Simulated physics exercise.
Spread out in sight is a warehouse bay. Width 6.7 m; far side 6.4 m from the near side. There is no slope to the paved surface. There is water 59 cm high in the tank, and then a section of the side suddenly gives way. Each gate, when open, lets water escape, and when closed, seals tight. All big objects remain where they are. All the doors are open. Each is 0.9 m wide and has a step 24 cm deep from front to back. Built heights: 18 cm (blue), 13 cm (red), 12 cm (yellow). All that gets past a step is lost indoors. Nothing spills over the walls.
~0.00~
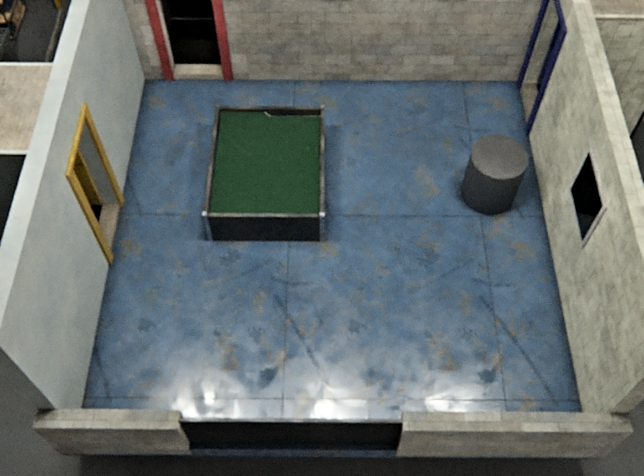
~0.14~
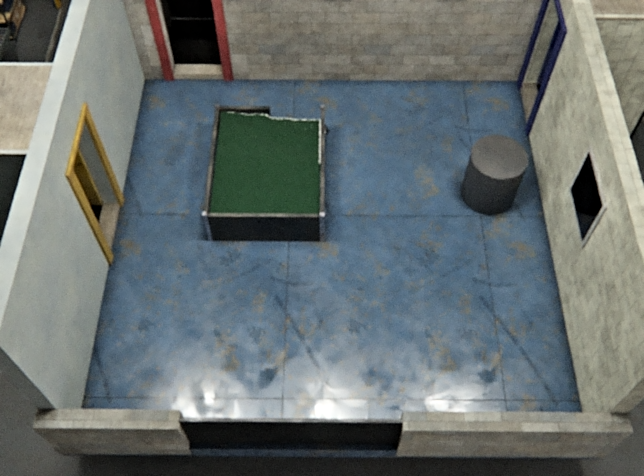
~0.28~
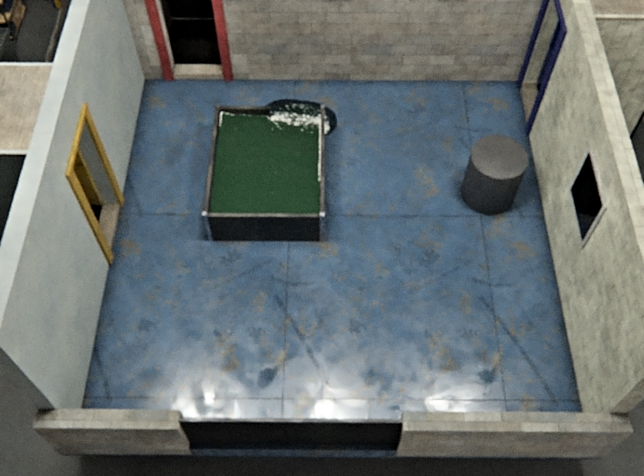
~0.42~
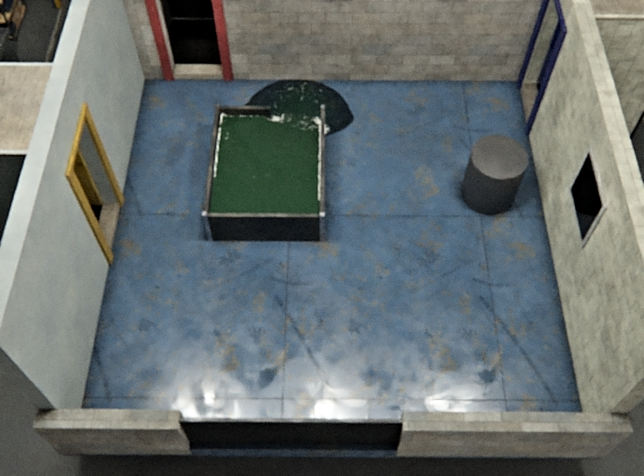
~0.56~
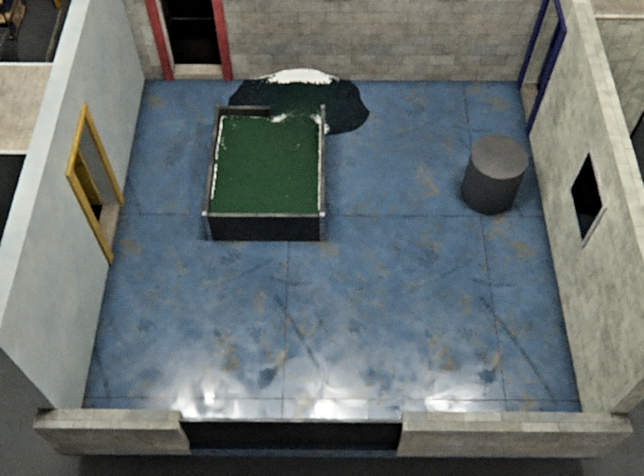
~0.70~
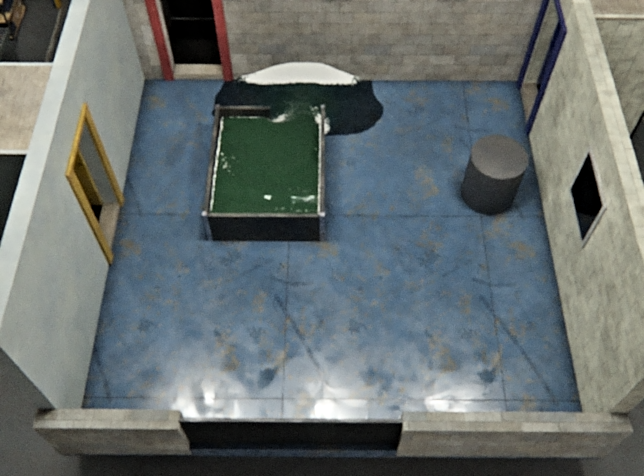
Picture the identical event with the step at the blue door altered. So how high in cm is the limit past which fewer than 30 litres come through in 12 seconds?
The limit is about 15 cm.
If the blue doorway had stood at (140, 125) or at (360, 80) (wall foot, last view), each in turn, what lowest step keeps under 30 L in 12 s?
About 11.0 cm, then about 17 cm.
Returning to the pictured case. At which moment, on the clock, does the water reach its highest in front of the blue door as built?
I'd guess close to 3.0 seconds.
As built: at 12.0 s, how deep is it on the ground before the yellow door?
Depth: Near 3.5 cm.
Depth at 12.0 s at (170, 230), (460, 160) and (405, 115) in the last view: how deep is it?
Taking the spots in order: About 3, 6 and 3 centimetres.
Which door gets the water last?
The yellow door comes last.
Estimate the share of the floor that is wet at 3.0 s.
About 30 per cent.
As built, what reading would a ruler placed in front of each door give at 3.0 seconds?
In cm: Blue 22, red 7, yellow 2.
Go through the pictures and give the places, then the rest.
In the first frame, the tank at (267, 162) is whole and still, 59 cm deep; the blue door at (539, 66) is dry.
In the second frame, the gap is on the far side, the front 0.3 m out at a hidden place; the back of the tank holds 59 cm.
In the third frame, the gap is on the far side, the front 0.8 m out at (285, 103); the back of the tank holds 59 cm.
In the fourth frame, the front is at (286, 83), 1.2 m from the gap on the far side; 1.6 m2 of floor is wet, 59 cm left at the back.
In the fifth frame, water pours out on the far side and has run 1.4 m, to (253, 80); about 6 cm deep outside, 59 cm at the back.
In the sixth frame, water pours out on the far side and has run 1.5 m, to (232, 80); about 7 cm deep outside, 55 cm at the back; 2.8 m in a straight line remain to the blue door at (539, 66).
After 1.4 s water covers 10 % of the floor, deepest (40 cm) near (296, 83); it has not reached the blue door.
After 3.0 s water covers 30 % of the floor, deepest (26 cm) near (306, 83); 22 cm at the blue door, 5 litres in over its 18 cm step.
After 12.0 s water covers 100 % of the floor, deepest (8 cm) near (306, 83); 6 cm at the blue door, 11 litres in over its 18 cm step.
At the blue door as built, the water arrived by 2.0 s and peaked near 22 cm at 3.0 s.
Run again over the same 12 s with other heights there, 65 litres in over 12 cm, 7 litres over 19 cm. The limit of 30 litres is kept from about 15 cm up.
